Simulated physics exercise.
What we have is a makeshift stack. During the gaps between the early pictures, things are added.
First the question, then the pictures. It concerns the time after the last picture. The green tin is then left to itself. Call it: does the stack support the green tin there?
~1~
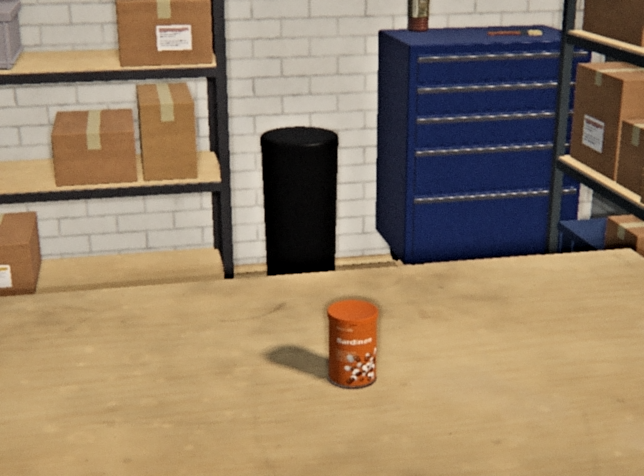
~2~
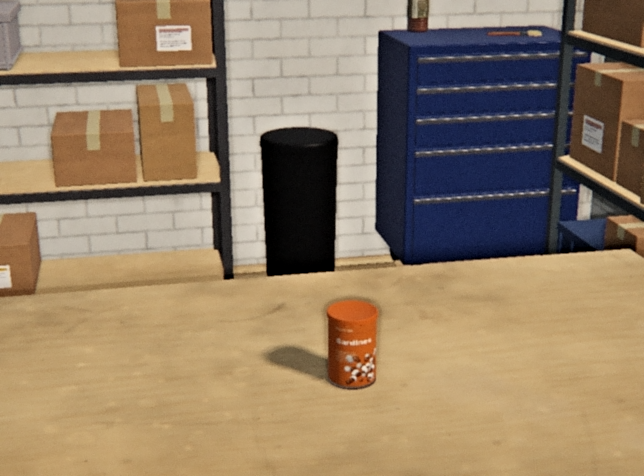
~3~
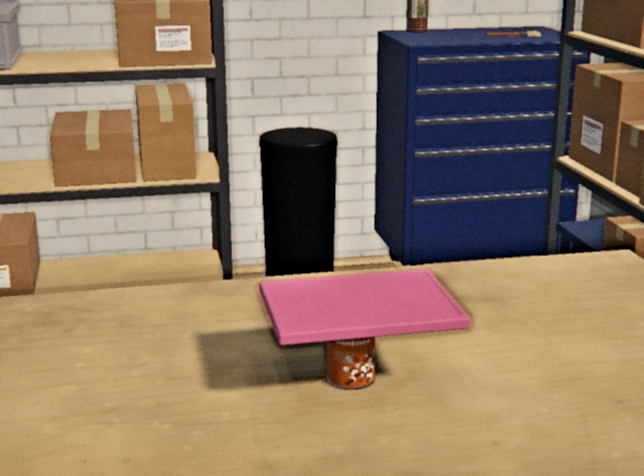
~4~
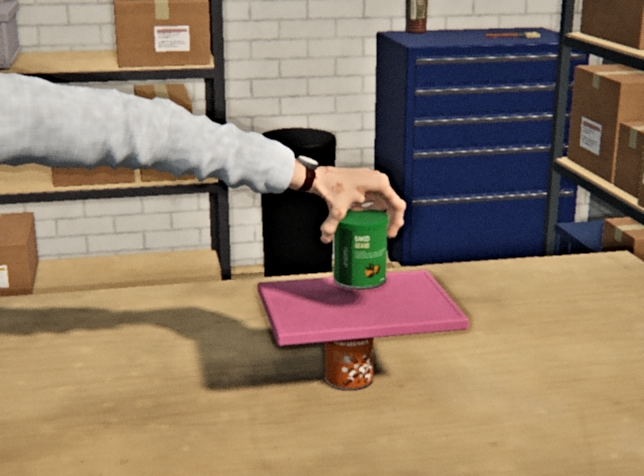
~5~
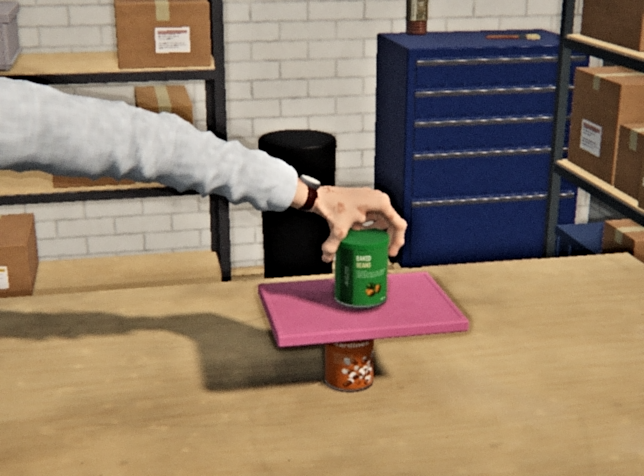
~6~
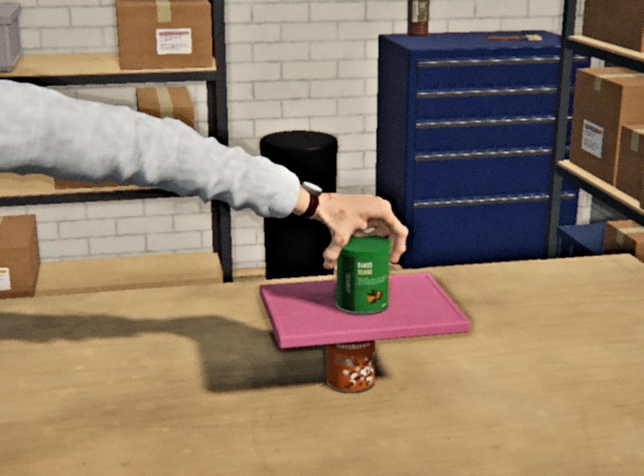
Yes, it does.
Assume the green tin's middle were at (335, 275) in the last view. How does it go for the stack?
What happens next is that it remains standing.
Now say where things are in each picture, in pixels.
The last thing is not in view yet; orange tin (352, 344), in the first picture.
The last thing is not in view yet; orange tin (352, 345), in the second picture.
The last thing is not in view yet; orange tin (351, 345), in the third picture.
Coming down; green tin (360, 248); orange tin (349, 346), in the fourth picture.
Coming down; green tin (361, 267); orange tin (350, 347), in the fifth picture.
In place under the hand; green tin (363, 274); orange tin (351, 348), in the sixth picture.
Then, 0.30 s on from there, no change.
Then, 0.70 s on from there, green tin resting near (363, 275).
In the end, all 3 unmoved. At the end, from the last picture's camera, green tin near (363, 275). The stack keeps its balance.
